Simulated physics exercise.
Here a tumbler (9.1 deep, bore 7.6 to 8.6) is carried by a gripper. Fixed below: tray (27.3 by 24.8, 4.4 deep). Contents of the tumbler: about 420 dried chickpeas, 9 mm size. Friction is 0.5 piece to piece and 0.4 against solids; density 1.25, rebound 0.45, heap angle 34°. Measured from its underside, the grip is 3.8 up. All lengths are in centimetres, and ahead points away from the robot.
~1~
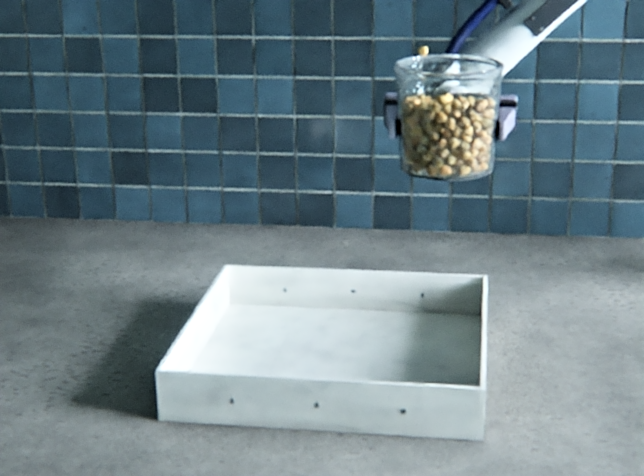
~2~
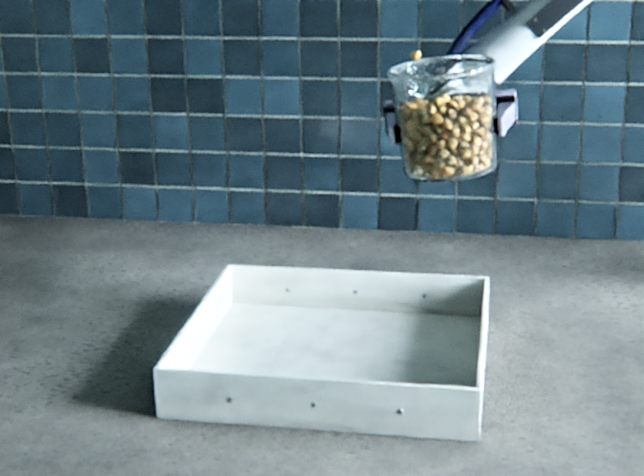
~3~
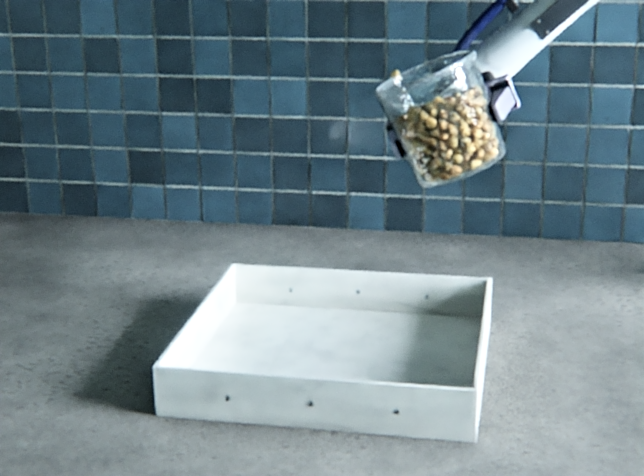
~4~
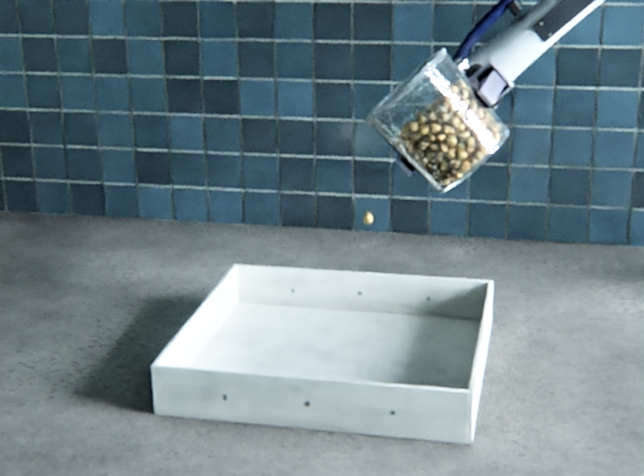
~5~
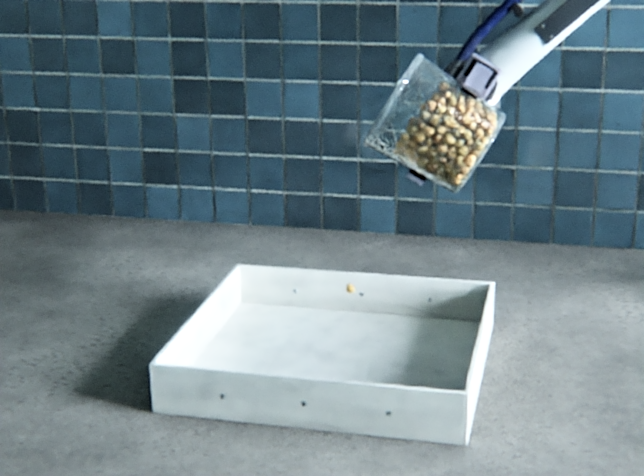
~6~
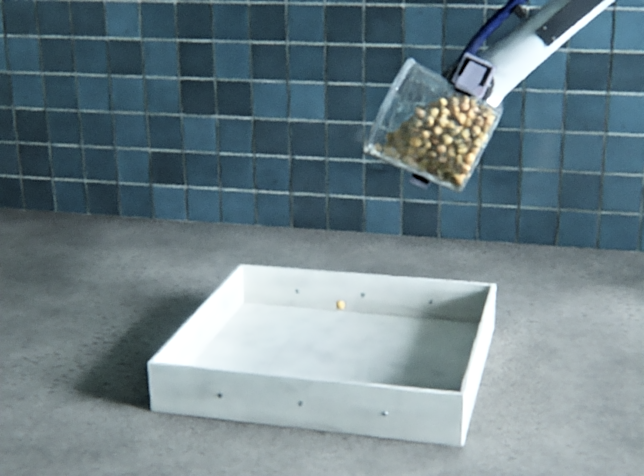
A robot arm tilts a clear tumbler of chickpeas leftward, and one drops into a white tray.
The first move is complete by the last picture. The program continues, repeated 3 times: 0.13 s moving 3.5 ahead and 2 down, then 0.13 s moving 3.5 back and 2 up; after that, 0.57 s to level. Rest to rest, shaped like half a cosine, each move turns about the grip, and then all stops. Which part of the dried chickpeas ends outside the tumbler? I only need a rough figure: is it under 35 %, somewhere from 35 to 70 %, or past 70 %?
Roughly, it is under 35 %.
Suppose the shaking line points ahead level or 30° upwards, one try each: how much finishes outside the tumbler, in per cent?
I'd say close to 35 percent for the first and close to 55 percent for the second.
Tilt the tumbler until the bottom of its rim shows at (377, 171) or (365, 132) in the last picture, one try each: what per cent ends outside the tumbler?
Close to 70 percent for the first and close to 5 percent for the second.
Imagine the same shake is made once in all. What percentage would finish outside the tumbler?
5 %.
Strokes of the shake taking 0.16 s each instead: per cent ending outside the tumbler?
It would be near 5 per cent.
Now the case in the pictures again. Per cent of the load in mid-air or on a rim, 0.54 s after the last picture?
About 4 per cent.
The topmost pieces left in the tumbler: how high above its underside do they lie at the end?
The top sits some 8.5 cm up.
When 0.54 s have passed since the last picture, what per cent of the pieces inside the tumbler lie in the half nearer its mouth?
Around 40 percent.
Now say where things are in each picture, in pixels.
The first picture shows tumbler middle at (448, 119), level; upper third of the load around (445, 109), from x 405 to 490, top at y 50; 424 in the tumbler.
The second picture shows tumbler middle at (446, 120), tilted 6° forward; upper third of the load around (446, 110), from x 400 to 490, top at y 55.
The third picture shows tumbler middle at (444, 121), tilted 23° forward; upper third of the load around (450, 112), from x 395 to 495, top at y 75; 423 in the tumbler, 1 in flight or on a rim.
The fourth picture shows tumbler middle at (440, 125), tilted 43° forward; upper third of the load around (452, 114), from x 370 to 495, top at y 85; 423 in the tumbler, 1 in flight or on a rim.
The fifth picture shows tumbler middle at (437, 128), tilted 60° forward; upper third of the load around (450, 114), from x 350 to 490, top at y 85; 423 in the tumbler, 1 in the tray.
The sixth picture shows tumbler middle at (435, 130), tilted 66° forward; upper third of the load around (453, 118), from x 340 to 490, top at y 100; 423 in the tumbler, 1 in the tray.
Then, 0.54 s after the last picture, tilted 66° forward, highest piece 25 above the table; 383 in the tumbler, 23 in the tray, 18 in flight or on a rim.
Then, 1.08 s after the last picture, tilted 30° forward, highest piece 27 above the table; 359 in the tumbler, 65 in the tray.
Then, 1.55 s after the last picture, level, highest piece 29 above the table; 359 in the tumbler, 65 in the tray.
Then, 2.60 s after the last picture, level, highest piece 29 above the table; 359 in the tumbler, 65 in the tray.
Final count, 359 in the tumbler, 65 in the tray. That is 15 % outside the tumbler.
